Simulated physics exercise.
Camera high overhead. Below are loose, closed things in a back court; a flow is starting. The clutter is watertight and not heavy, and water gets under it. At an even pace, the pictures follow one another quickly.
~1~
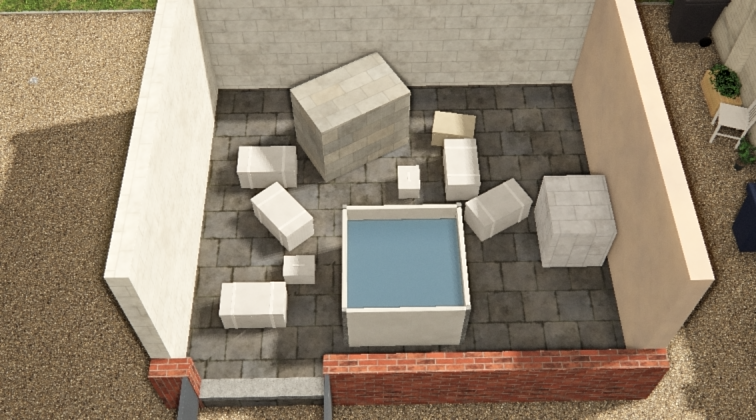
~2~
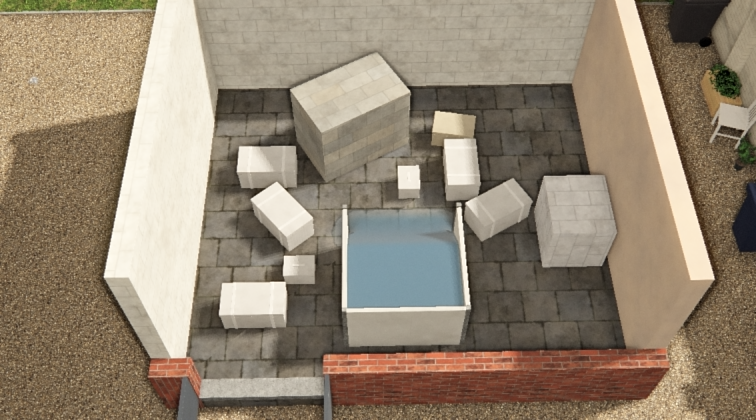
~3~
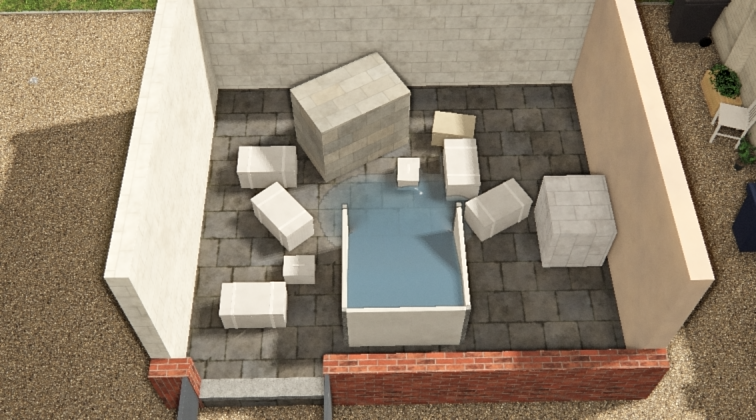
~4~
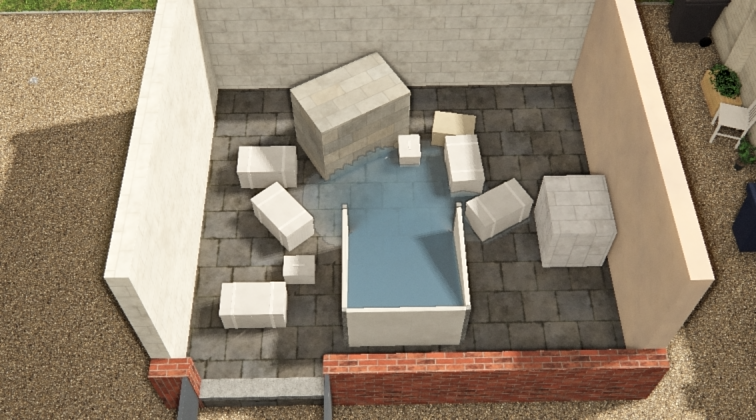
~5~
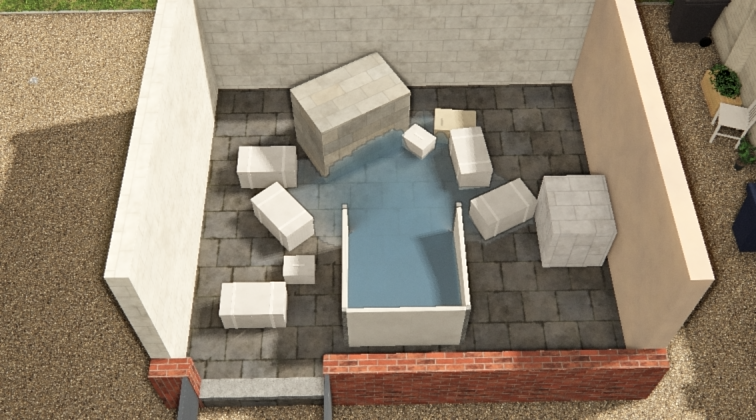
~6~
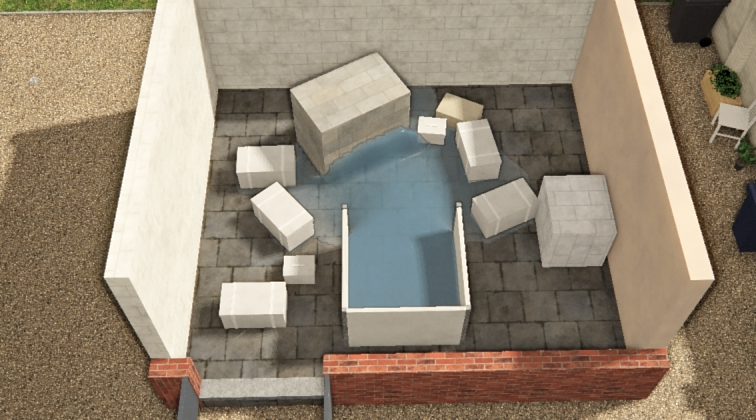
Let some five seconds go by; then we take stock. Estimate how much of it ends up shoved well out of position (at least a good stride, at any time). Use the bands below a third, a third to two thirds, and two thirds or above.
It falls two thirds or above.
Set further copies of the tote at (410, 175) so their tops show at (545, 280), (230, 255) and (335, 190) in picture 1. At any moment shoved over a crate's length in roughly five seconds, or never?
Each in turn: Stays in place, pushed clear, pushed clear.
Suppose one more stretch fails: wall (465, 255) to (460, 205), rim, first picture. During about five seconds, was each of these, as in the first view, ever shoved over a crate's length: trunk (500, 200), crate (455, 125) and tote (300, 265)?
In that order: Pushed that far, moved that far, less than that.
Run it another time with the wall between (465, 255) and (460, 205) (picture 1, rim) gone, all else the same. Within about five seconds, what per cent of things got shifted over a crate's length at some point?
Near 20 in a hundred.
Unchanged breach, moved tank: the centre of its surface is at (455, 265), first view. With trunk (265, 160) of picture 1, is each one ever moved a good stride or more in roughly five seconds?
Lab note for this piece: Stayed below that mark.
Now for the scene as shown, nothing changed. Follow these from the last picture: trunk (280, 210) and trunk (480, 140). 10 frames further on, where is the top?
Look for them at about (256, 247) and about (573, 124).
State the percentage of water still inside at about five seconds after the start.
I'd put it close to 98 percent.
A moment on, 3 of 8 are well off their spots; 2 afloat.
Next, 5 of 8 are well off their spots; 3 afloat.
Later, 5 of 8 are well off their spots; 5 afloat.
In the end, 6 of 8 are well off their spots, and 7 have been at some point; 5 afloat.
